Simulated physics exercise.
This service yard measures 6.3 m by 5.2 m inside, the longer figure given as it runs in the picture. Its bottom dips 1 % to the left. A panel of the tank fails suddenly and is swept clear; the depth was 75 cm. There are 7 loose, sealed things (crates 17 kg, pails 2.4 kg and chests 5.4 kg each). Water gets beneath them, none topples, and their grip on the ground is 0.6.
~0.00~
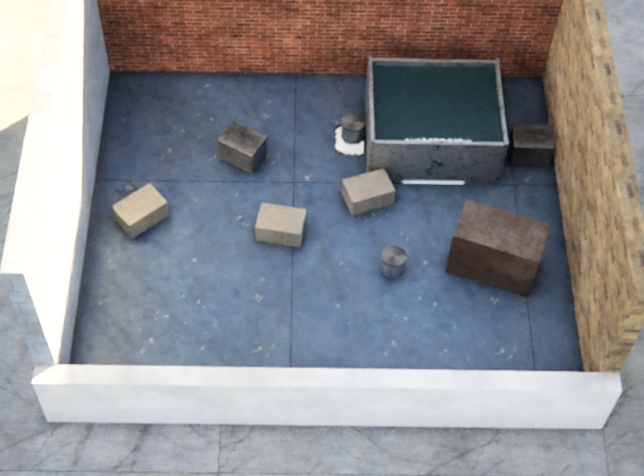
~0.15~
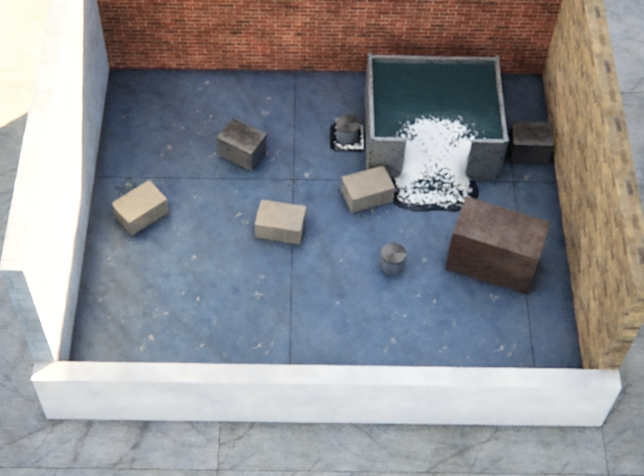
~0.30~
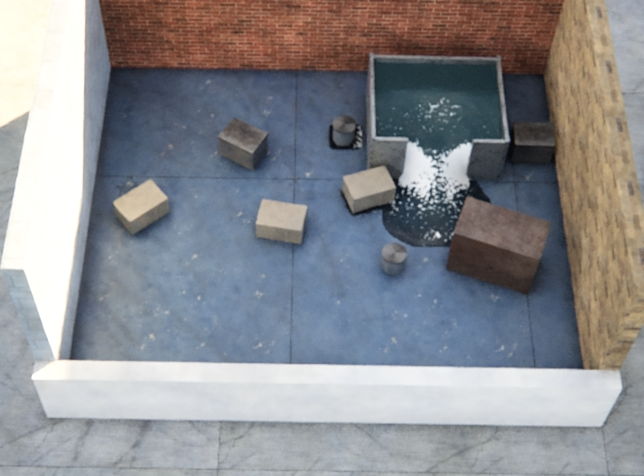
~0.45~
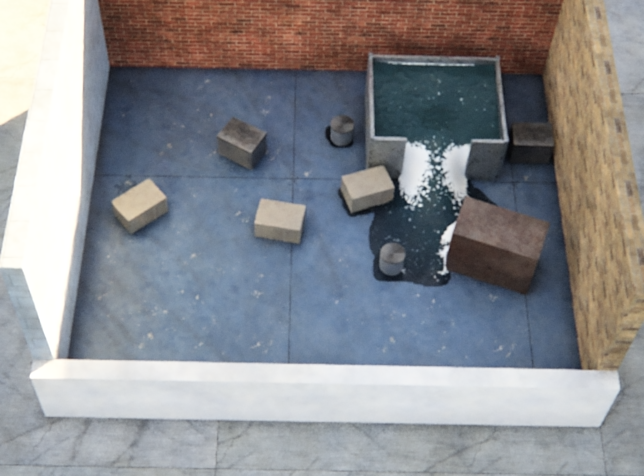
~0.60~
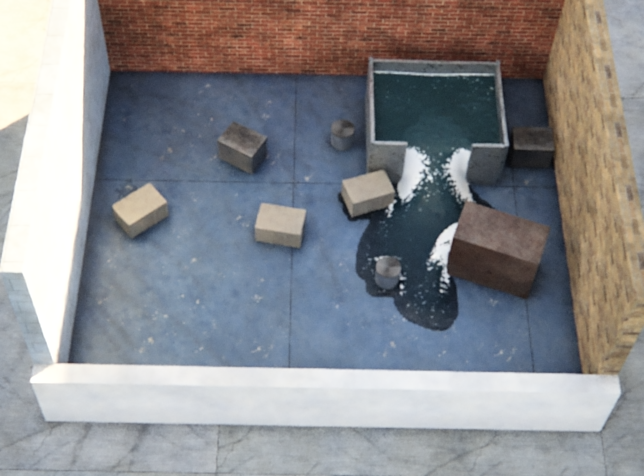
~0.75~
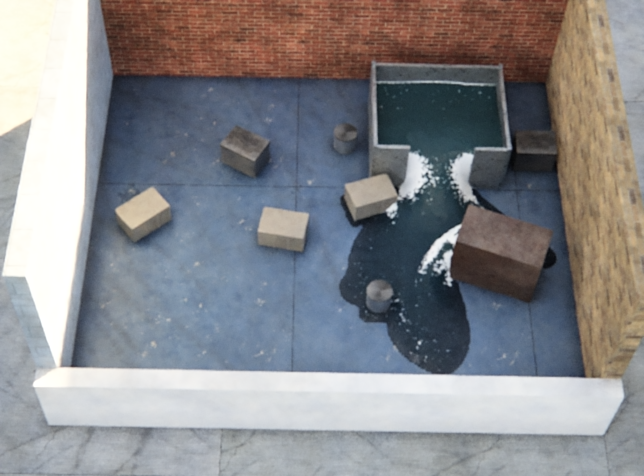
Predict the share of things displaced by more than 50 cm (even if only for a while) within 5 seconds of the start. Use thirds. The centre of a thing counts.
That comes to not even a third.
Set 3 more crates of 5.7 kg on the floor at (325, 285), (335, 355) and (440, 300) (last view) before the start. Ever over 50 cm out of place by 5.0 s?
In turn: Past it, past it, over.
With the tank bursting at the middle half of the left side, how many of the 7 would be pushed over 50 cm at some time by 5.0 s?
Then 3.
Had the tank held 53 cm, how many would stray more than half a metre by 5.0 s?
In that case 2 of them.
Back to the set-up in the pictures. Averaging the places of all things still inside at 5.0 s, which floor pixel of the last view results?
Near (295, 173).
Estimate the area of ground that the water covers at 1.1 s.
Roughly 9.0 m2.
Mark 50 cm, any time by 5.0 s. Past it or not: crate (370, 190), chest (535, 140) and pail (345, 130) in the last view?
In turn: Less, over, short of it.
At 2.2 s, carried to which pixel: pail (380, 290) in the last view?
Near (155, 342).
After 1.1 s 1 of 7 are over 50 cm from their spots; 0 afloat.
After 2.2 s 1 of 7 are over 50 cm from their spots; 1 afloat.
After 3.5 s 2 of 7 are over 50 cm from their spots; 2 afloat.
After 5.0 s 2 of 7 are over 50 cm from their spots, and 2 have been at some point; 2 afloat.
